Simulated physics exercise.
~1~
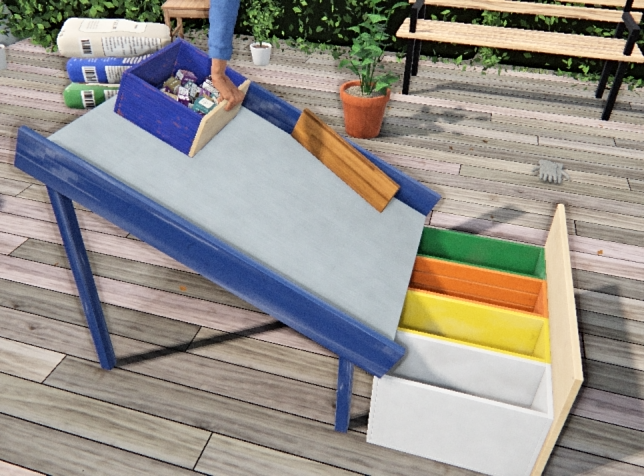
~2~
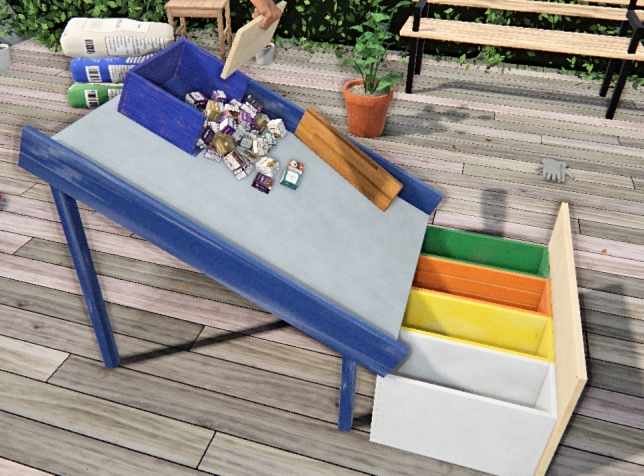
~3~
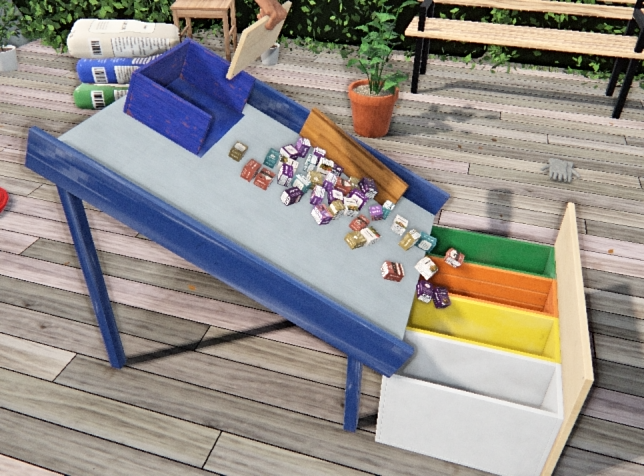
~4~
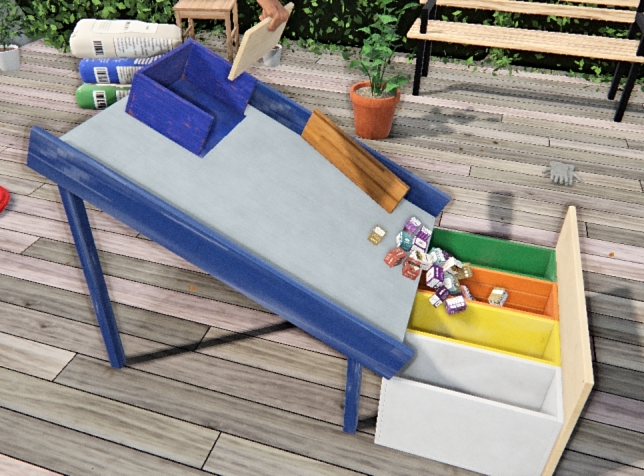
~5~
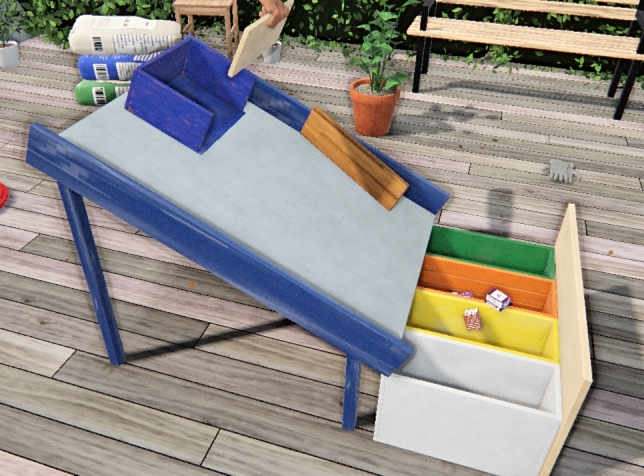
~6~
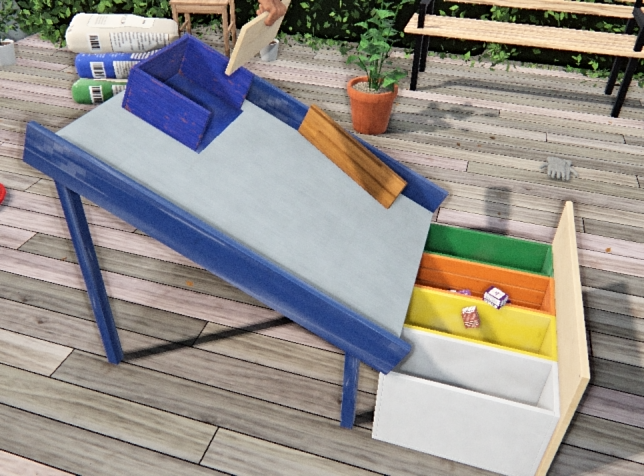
Small cartons sliding down a grey ramp past an angled board into orange and yellow bins after a hand lifts the gate.
